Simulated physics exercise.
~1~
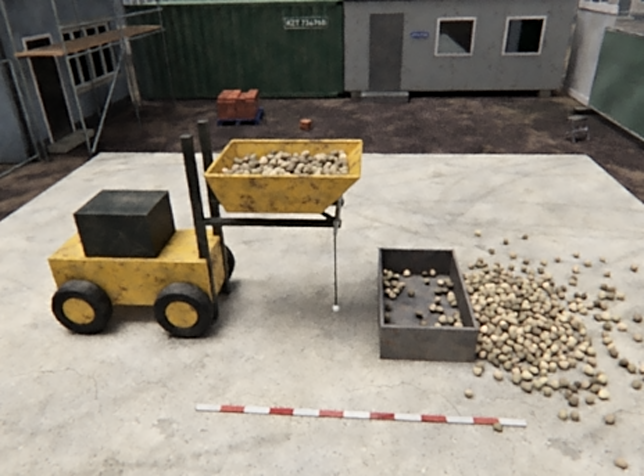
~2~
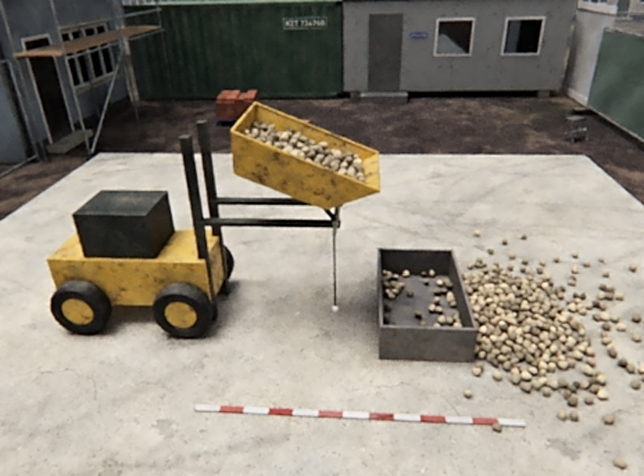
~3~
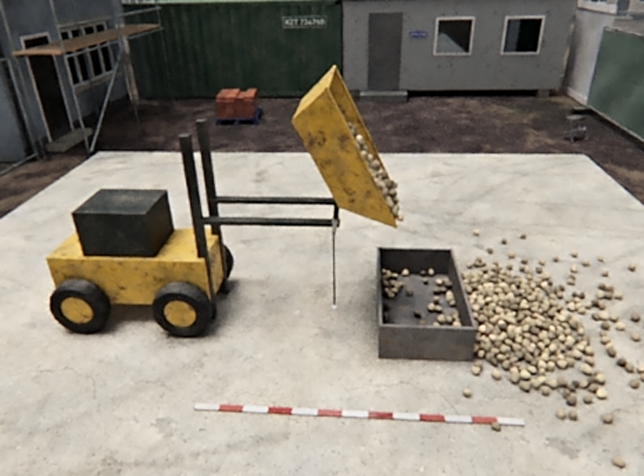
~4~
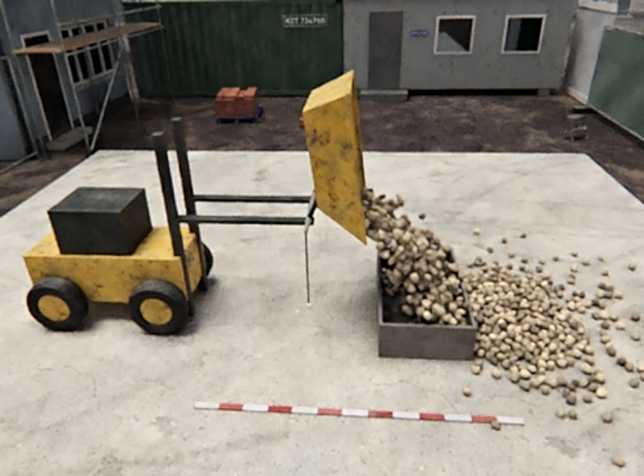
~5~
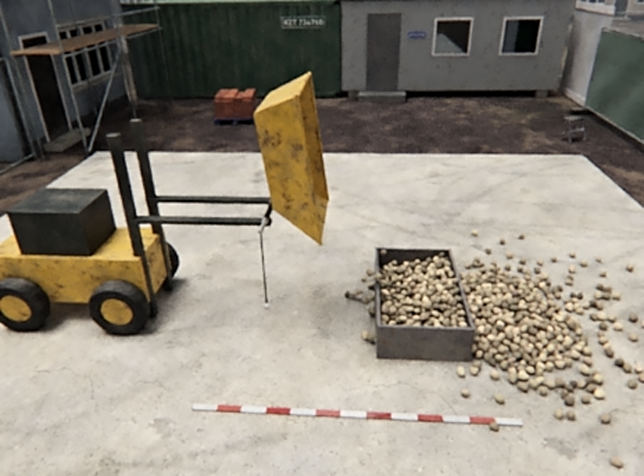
Yellow fork truck tipping a skip of round stones into a grey bin beside a spilled heap, backing left, skip emptied.
